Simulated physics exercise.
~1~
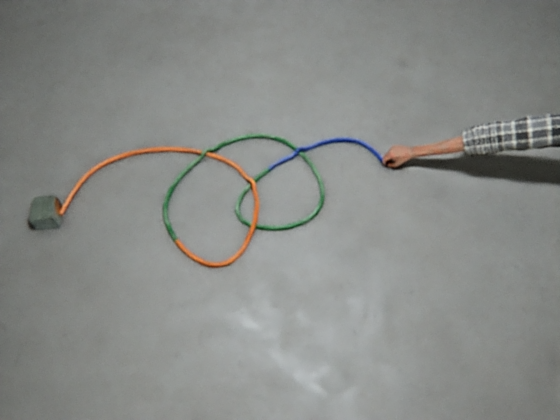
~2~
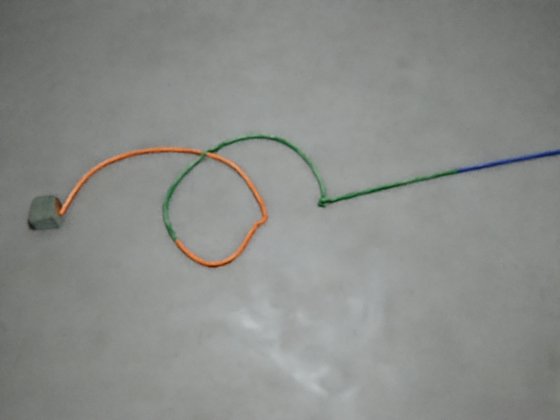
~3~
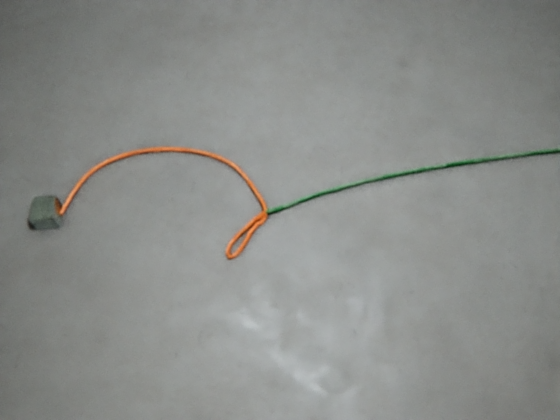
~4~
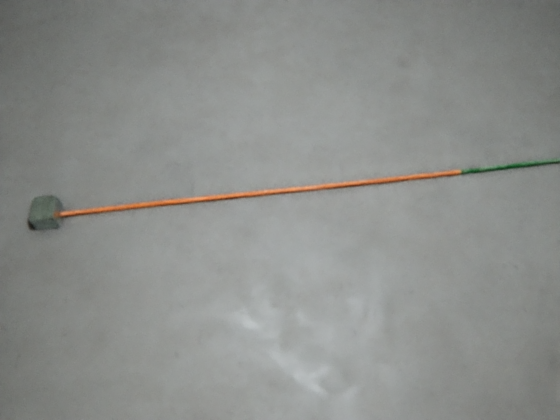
On a plain grey floor, a rope coloured orange, green and blue lies in overlapping loops, its orange end fixed to a small greenish block at the left. At the right, a hand at the end of a checked sleeve holds the blue end. The person carries it away to the right and out of view, and the green loop on the right is drawn in as the rope behind the hand straightens. The remaining orange loop then shrinks to a small, narrow one. Finally it opens out completely, leaving the rope taut and straight from the block, with no knot.
